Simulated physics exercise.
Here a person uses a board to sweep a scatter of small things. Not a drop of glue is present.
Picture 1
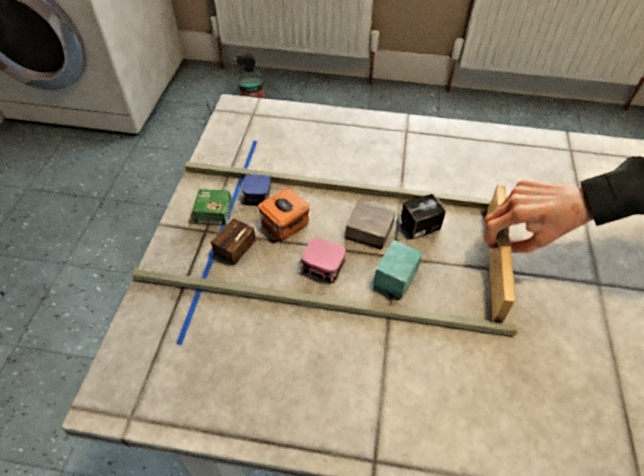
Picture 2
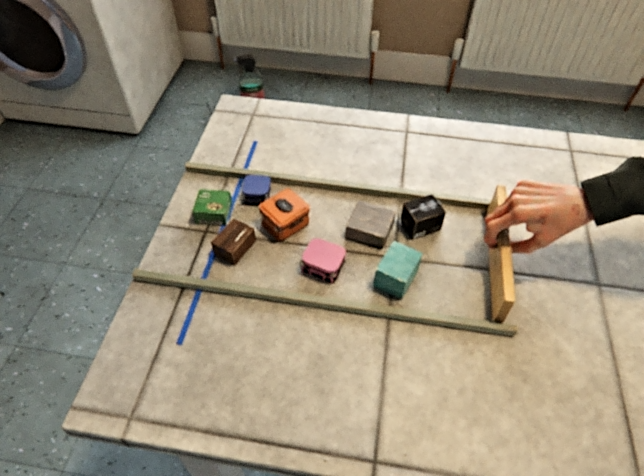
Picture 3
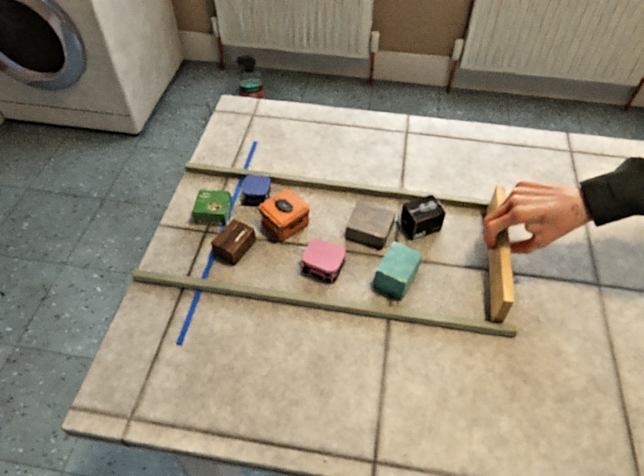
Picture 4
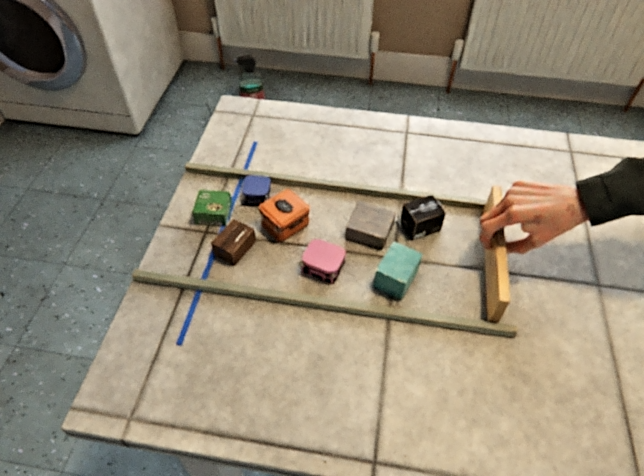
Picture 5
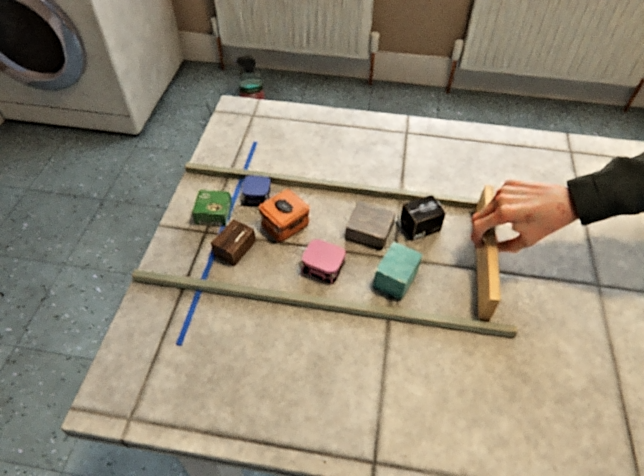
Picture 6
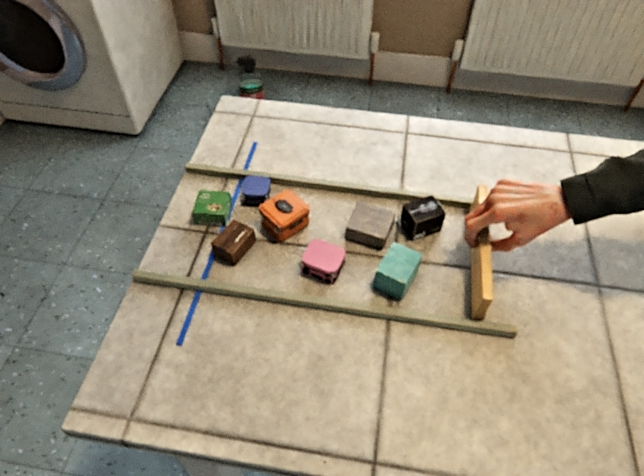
On a pale tiled tabletop in a room with radiators and a washing machine behind, seen from above at an angle by a still camera, two thin rails flank some small objects. Green, brown and blue ones sit near a blue tape line at left, orange and pink ones mid-way, and grey, black and turquoise ones further right. A hand at right slides an upright wooden board slightly leftward between the rails, while the objects stay still.
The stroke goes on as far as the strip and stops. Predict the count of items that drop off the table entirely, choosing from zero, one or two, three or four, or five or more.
Spilled: A single one or a pair.
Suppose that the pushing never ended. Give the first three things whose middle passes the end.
First the brown box, then the green box, then the orange case.
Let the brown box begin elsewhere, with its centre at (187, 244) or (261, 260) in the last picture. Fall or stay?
First spot, it is pushed off; second spot, it is pushed off.
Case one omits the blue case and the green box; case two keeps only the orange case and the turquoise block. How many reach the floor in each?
The number is 1 for the first case and 0 for the second.
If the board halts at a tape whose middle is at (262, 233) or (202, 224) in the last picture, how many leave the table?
The counts: 0 and 5.
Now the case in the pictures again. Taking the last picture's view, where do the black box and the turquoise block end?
You'll see the black box at (222, 178), with the turquoise block at (196, 246).
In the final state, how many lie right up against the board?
The count is 3.
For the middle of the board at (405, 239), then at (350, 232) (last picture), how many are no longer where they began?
At first I count 3, and then 5.
Soon after, none off yet; green box at rest near (213, 208); brown box at rest near (234, 242); blue case at rest near (257, 191).
Then, none off yet; green box at rest near (213, 208); brown box moved a little near (220, 247); blue case at rest near (257, 191).
Further on, none off yet; green box moved about its own width near (190, 201); brown box moved well along near (165, 257); blue case moved about its own width near (227, 187).
At rest, the number that fall off is one or two; fallen, brown box and green box.
